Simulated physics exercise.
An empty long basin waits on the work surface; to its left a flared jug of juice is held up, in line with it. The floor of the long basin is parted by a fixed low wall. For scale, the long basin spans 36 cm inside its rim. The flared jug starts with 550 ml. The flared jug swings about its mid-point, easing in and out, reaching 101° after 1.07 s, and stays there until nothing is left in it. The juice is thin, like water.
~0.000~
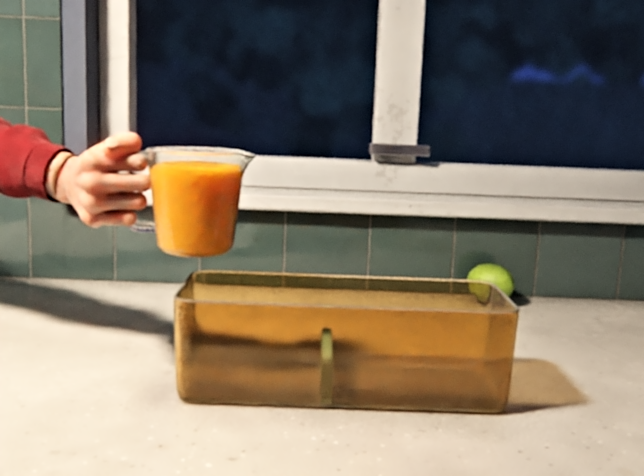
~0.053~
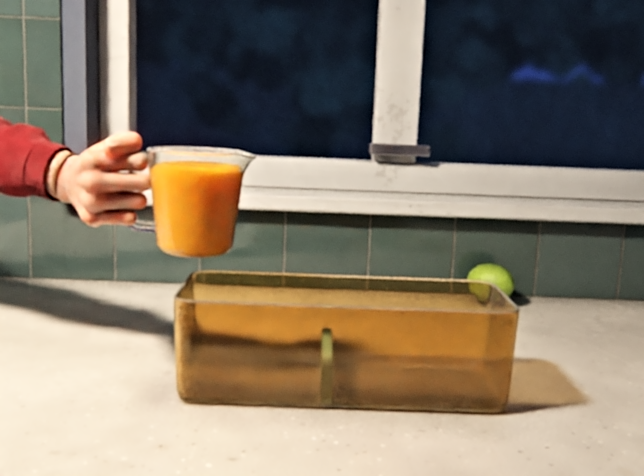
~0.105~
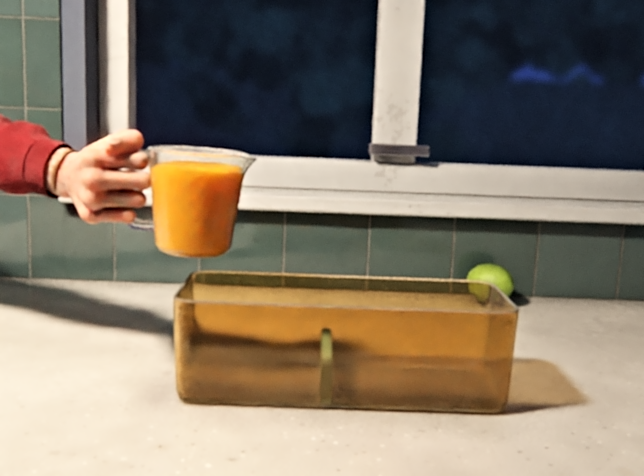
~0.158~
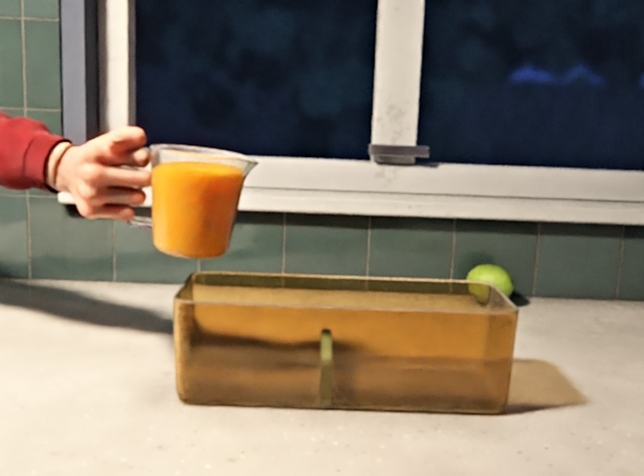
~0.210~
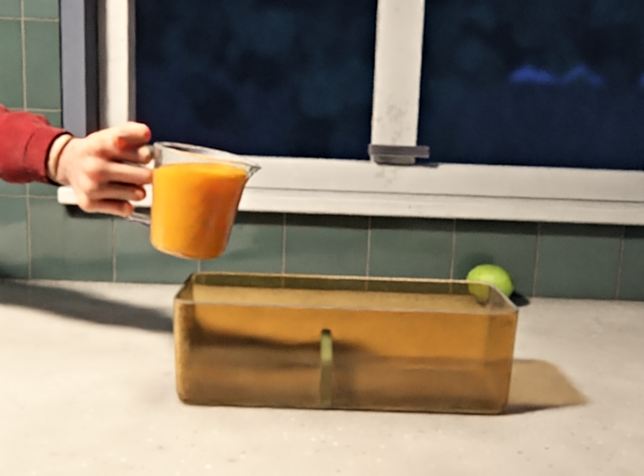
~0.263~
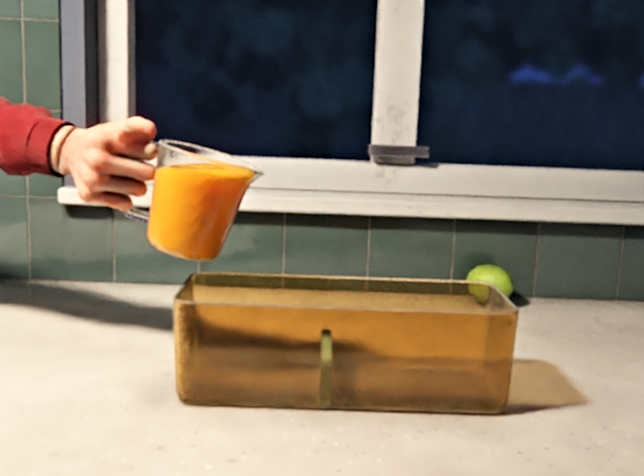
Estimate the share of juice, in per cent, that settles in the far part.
Roughly 9 per cent is past the wall.
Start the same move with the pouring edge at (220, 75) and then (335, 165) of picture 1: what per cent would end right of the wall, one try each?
In turn about 5 and 100 per cent.
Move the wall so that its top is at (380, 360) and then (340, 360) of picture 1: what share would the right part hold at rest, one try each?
First 10, then 10 per cent.
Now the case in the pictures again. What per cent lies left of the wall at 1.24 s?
Near 88 in a hundred.
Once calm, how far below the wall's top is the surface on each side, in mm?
Left about 20 mm, right about 44 mm.
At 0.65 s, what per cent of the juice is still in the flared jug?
About 74 per cent.
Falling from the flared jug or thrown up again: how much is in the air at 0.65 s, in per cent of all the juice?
Near 16 in a hundred.
Then, 0.65 s in, the tilt is 68° and 73 per cent is still to pour, 10 is left of the wall and 1 right of it.
Then, 0.94 s in, the tilt is 98° and 20 per cent is still to pour, 62 is left of the wall and 7 right of it.
Then, 1.24 s in, the tilt is 101° and 1 per cent is still to pour, 88 is left of the wall and 8 right of it.
Then, 1.57 s in, the tilt is 101° and 0 per cent is still to pour, 90 is left of the wall and 9 right of it.
Finally, 90 per cent lies left of the wall, 9 right of it and 1 outside.
